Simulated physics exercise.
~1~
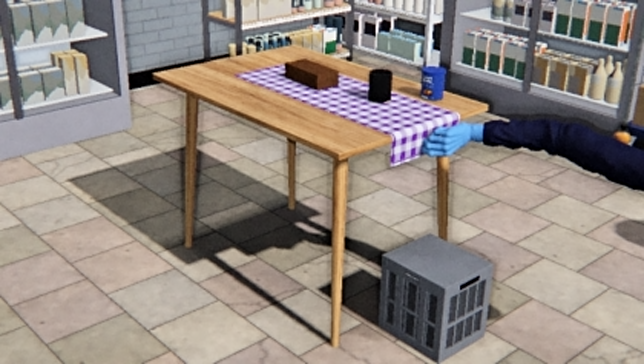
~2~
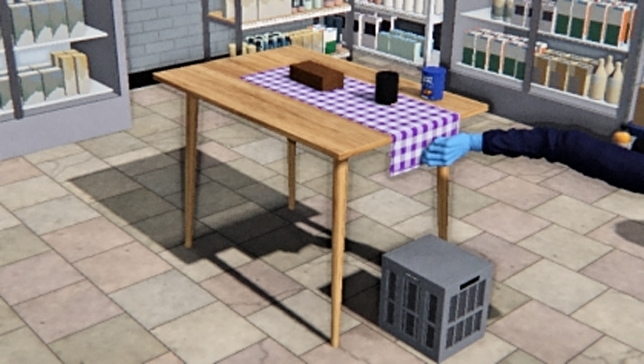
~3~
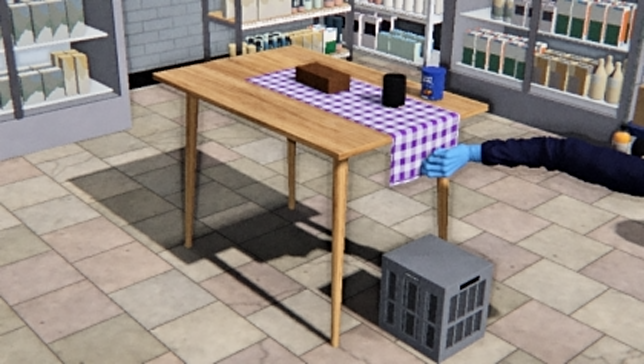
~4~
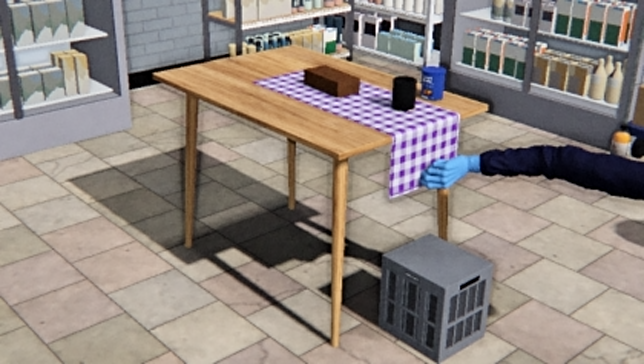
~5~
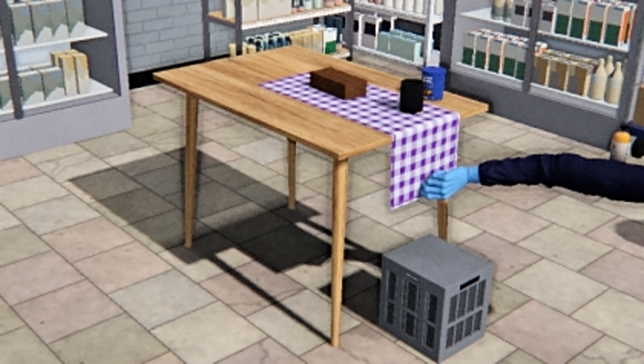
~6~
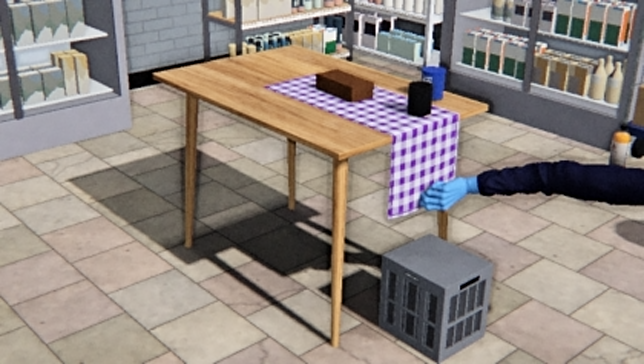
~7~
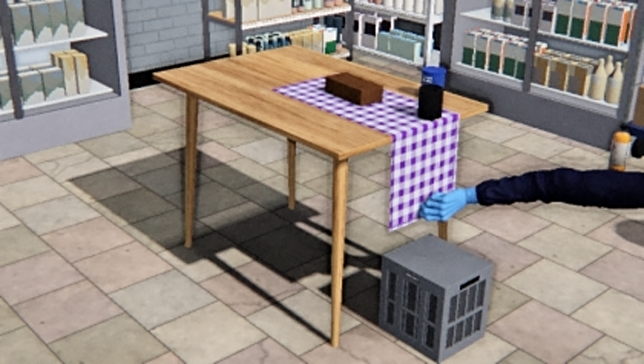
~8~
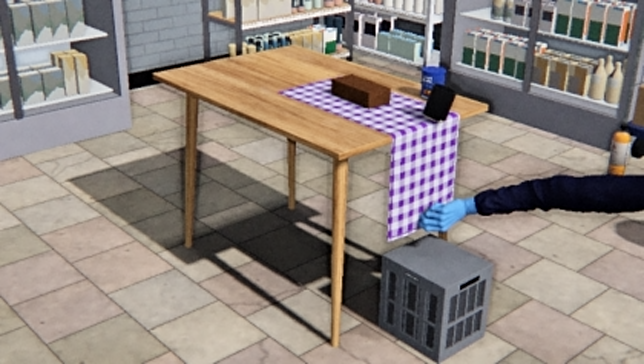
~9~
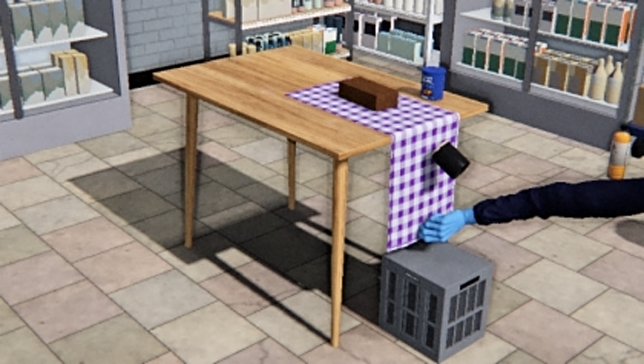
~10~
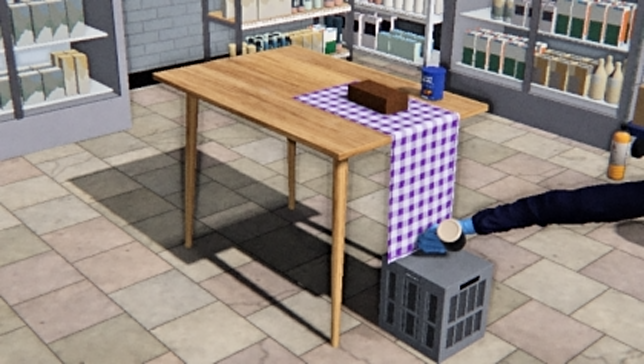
The clip opens on a wooden table in a room lined with shelves, where a purple checked runner lies under a brown brick and a black mug, with a blue tin close by. A blue-gloved hand reaching in from the right grips the runner's hanging end and draws it steadily down. The brick and the upright mug ride along toward the table's edge, while the tin stays put. The mug then tips at the edge and tumbles over, turning upside down as it drops past the cloth. It ends down by the hand, just above the grey crate, as the hem reaches the crate's top and the brick and tin remain on the table.
